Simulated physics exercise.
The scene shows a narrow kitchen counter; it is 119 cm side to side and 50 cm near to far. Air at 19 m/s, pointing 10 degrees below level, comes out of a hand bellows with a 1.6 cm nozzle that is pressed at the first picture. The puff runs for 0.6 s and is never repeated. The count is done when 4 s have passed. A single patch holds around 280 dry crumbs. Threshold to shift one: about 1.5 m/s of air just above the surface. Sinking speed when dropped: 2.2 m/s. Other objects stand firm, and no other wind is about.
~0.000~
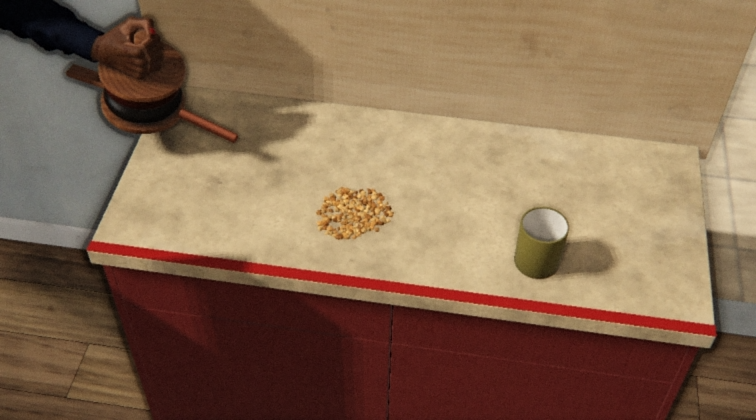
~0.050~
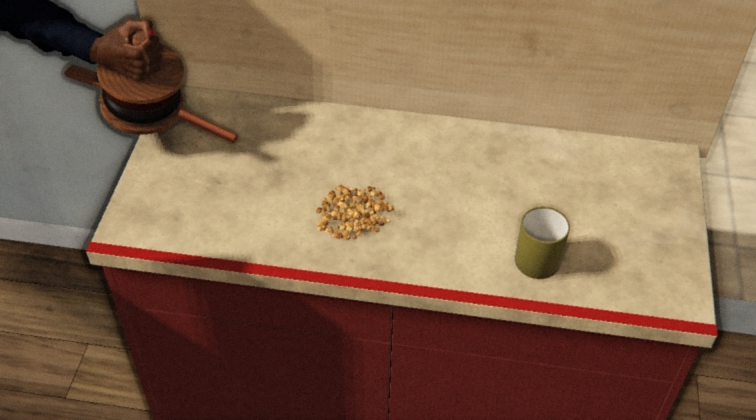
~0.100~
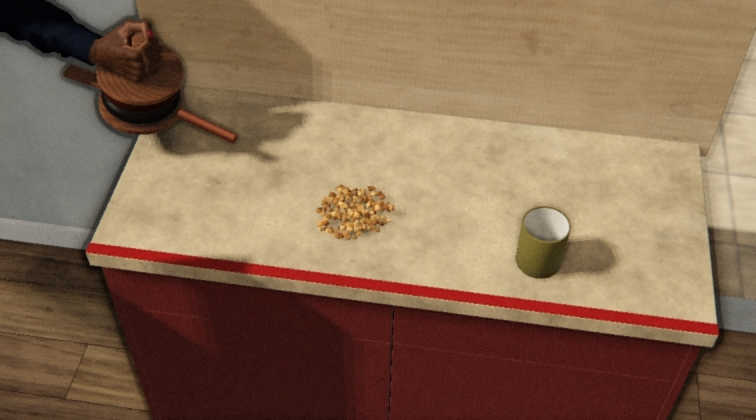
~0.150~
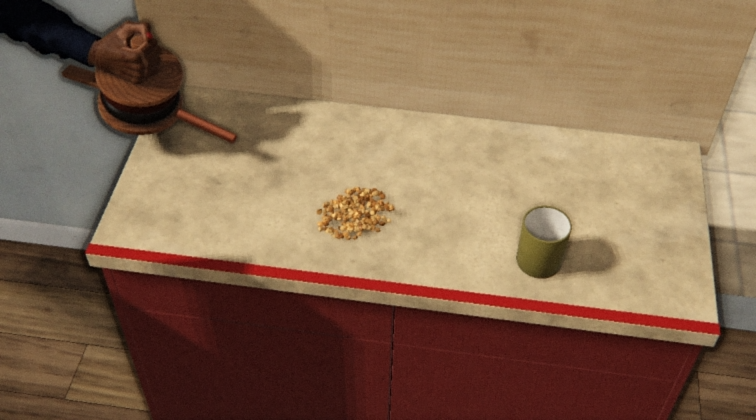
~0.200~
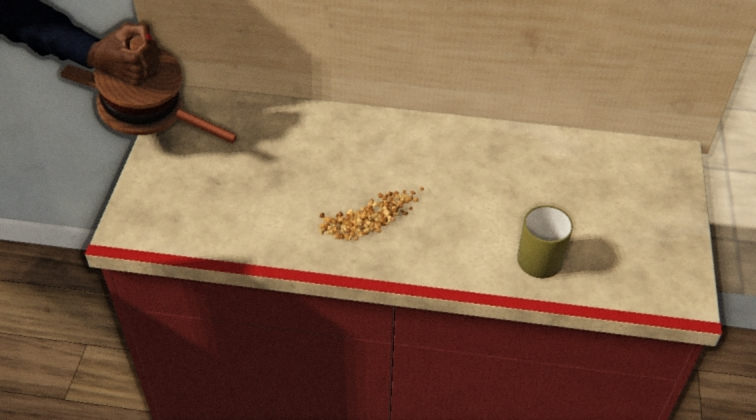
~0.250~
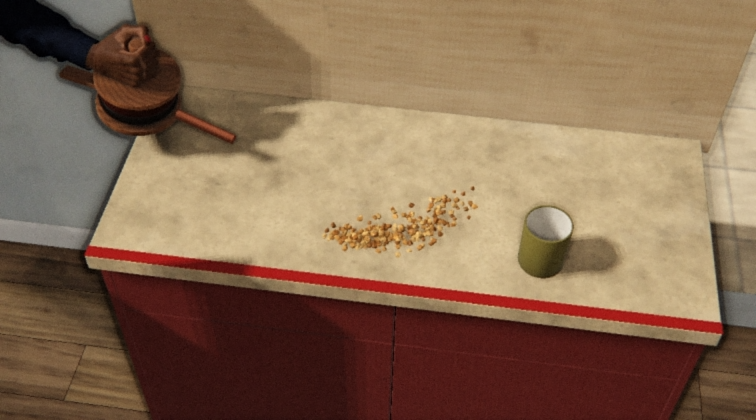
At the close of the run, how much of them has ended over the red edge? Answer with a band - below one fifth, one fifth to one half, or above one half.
The band is above one half.
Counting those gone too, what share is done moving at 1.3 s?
Estimated share: Near 100 %.
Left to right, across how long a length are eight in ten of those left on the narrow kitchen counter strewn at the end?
Around 60 centimetres from left to right.
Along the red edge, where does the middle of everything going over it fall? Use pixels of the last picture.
Somewhere about (492, 306).
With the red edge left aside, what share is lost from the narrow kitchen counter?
Around 10 % of them.
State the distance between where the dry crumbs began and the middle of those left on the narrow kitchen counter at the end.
Roughly 55 centimetres.
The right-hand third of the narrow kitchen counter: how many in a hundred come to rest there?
Roughly 15 in a hundred.
After 0.8 s, 71 % are over the red edge; the middle of those left on the top is near (629, 255); 76 % are gone or lie where they will stay.
After 1.3 s, 72 % are over the red edge; the middle of those left on the top is near (629, 255); 100 % are gone or lie where they will stay.
After 2.2 s, 72 % are over the red edge; the middle of those left on the top is near (629, 255); 100 % are gone or lie where they will stay.
After 4.0 s, at the end, 72 % are over the red edge; the middle of those left on the top is near (629, 255).
